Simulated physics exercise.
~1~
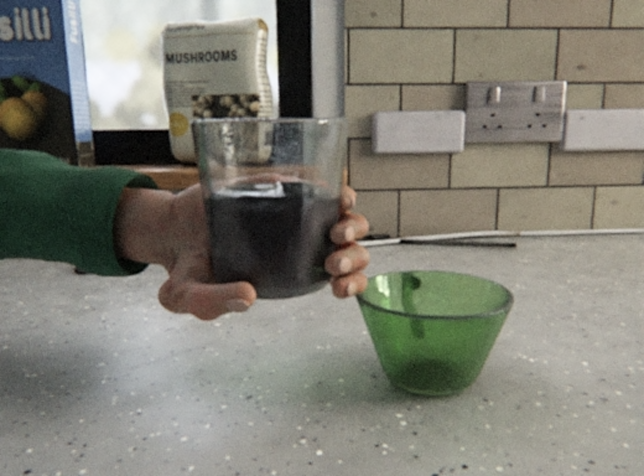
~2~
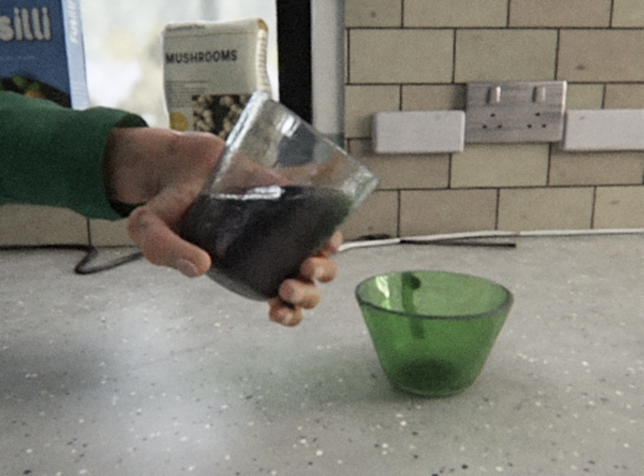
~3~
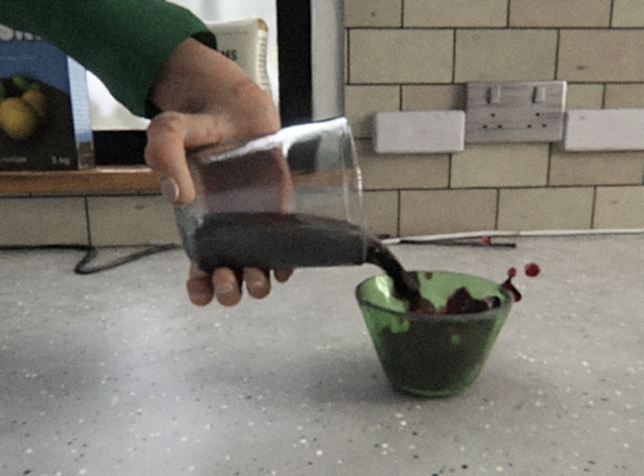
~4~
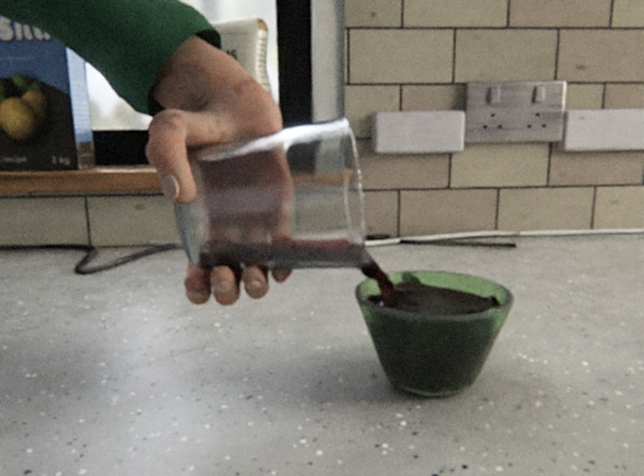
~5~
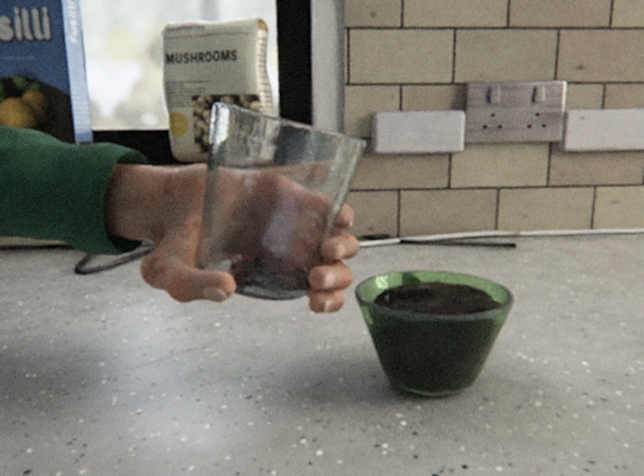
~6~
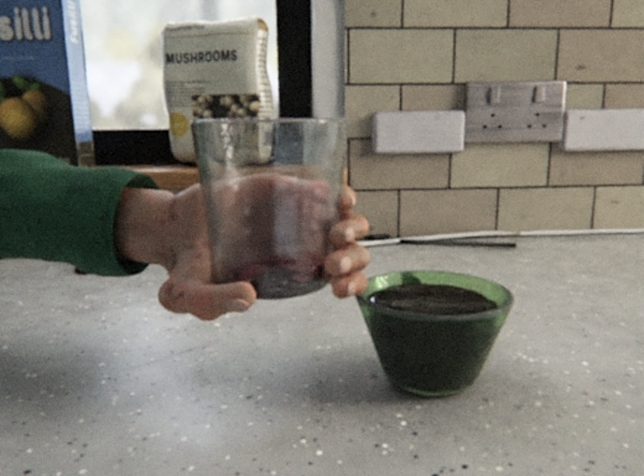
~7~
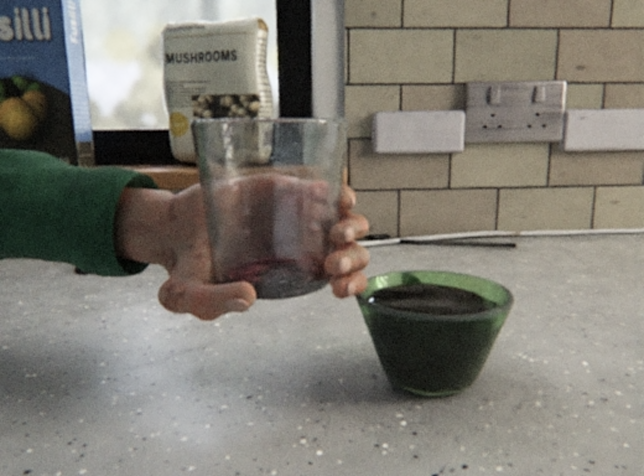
At the start, a hand in a green sleeve holds a clear glass tumbler of dark red wine upright over a speckled counter, with an empty green glass cup to its right. The hand tips the tumbler rightward until it lies almost on its side. Wine streams over the rim into the cup, splashing up, with a few drops flying past the right edge. The stream thins as the cup fills close to its brim. The hand then turns the tumbler back upright. It ends holding the tumbler level, with only a little wine left inside, beside the nearly full cup.
